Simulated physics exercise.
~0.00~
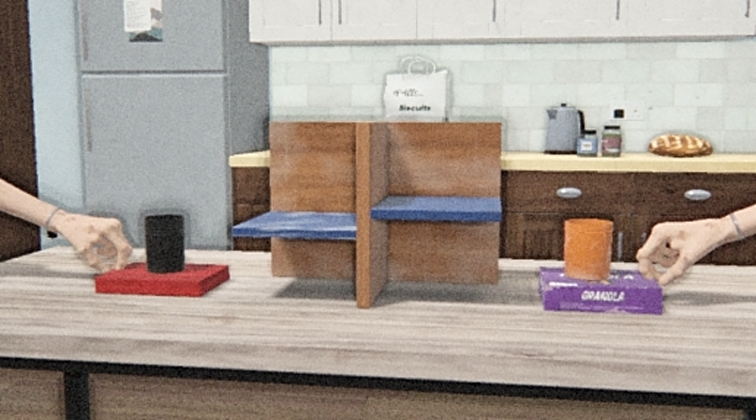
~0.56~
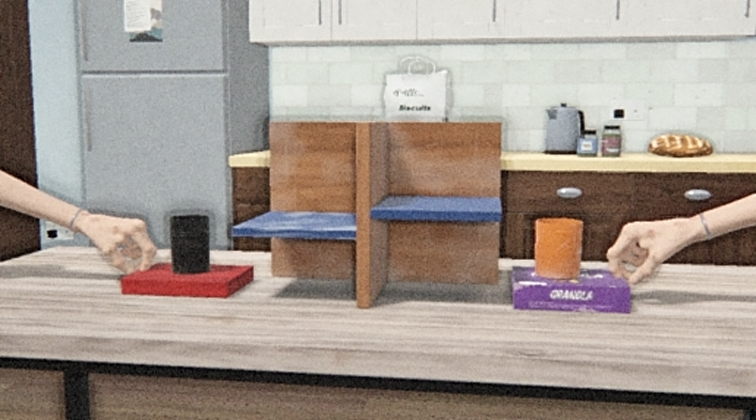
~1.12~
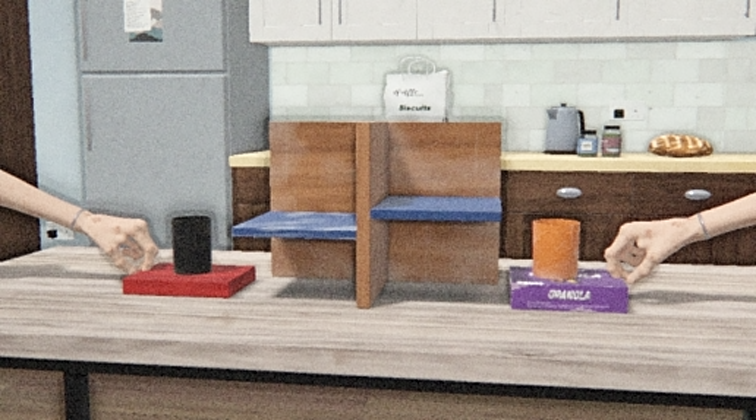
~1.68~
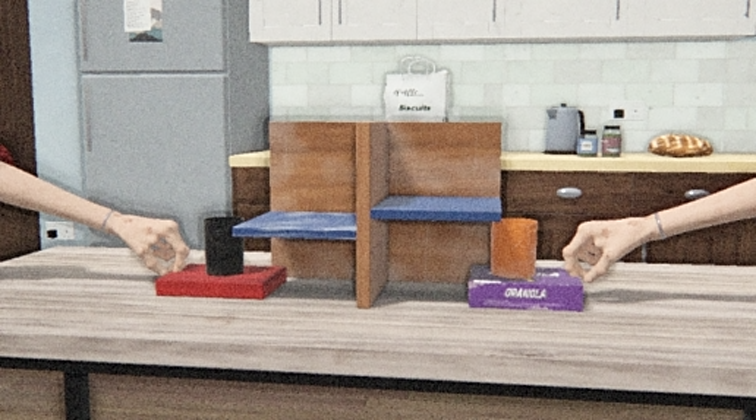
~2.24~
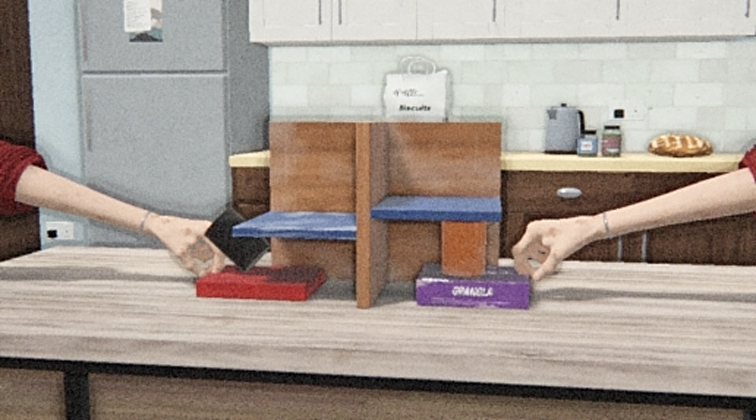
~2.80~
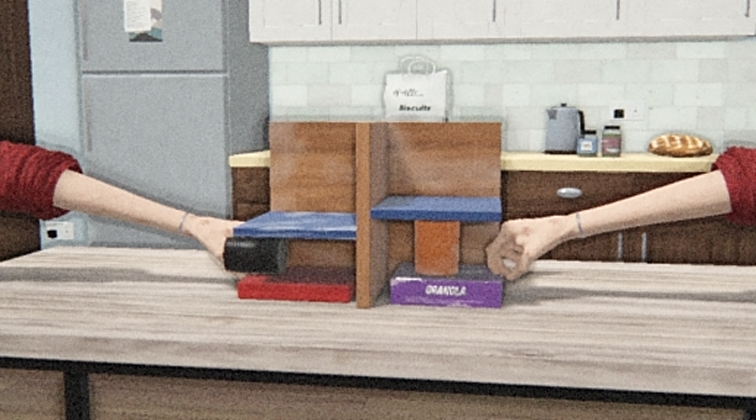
Two hands slide beakers under blue shelves; the black one tips over, the orange passes below.
